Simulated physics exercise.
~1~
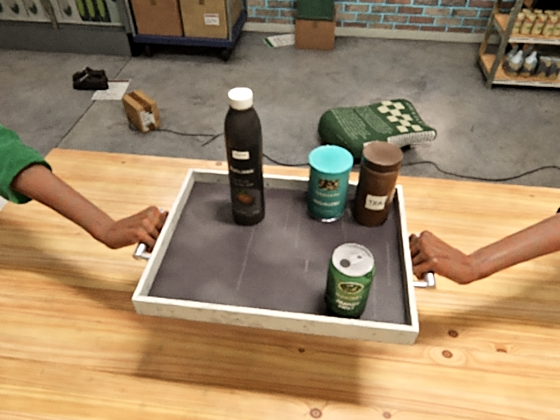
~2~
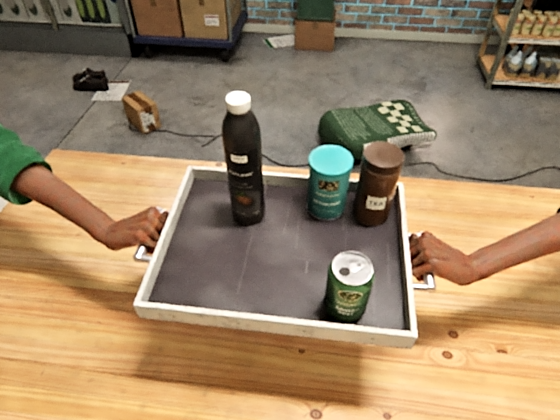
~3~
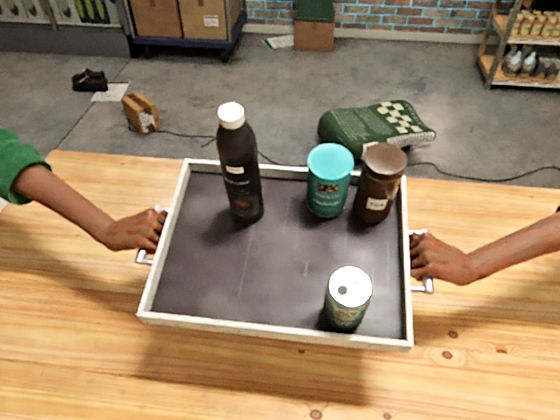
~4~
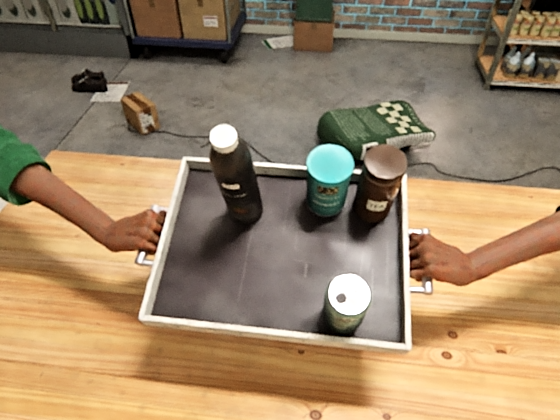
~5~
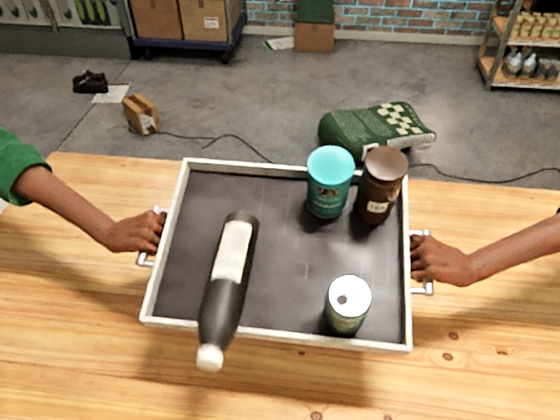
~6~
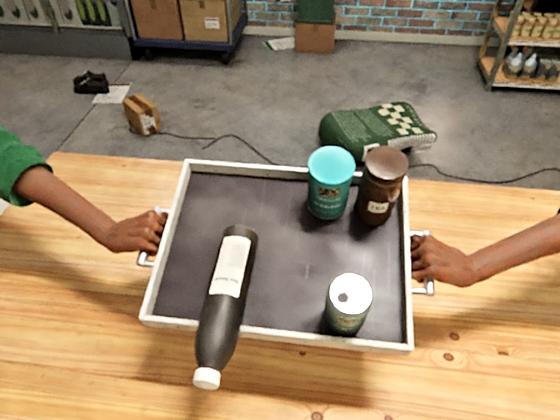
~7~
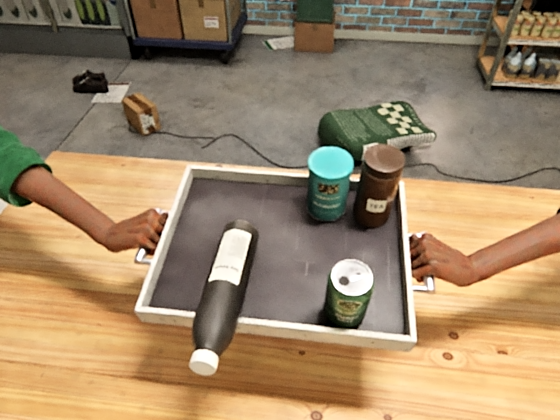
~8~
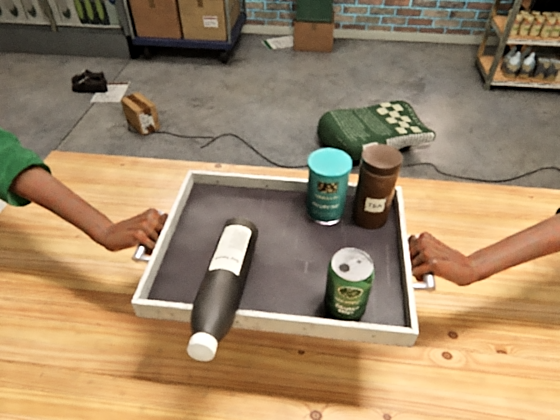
A tray held by two hands above a wooden table tipped towards the near side, and the black bottle leaned and toppled over the near rim, staying there on its side as the tray levelled, while the can, jar and turquoise tin stayed upright.
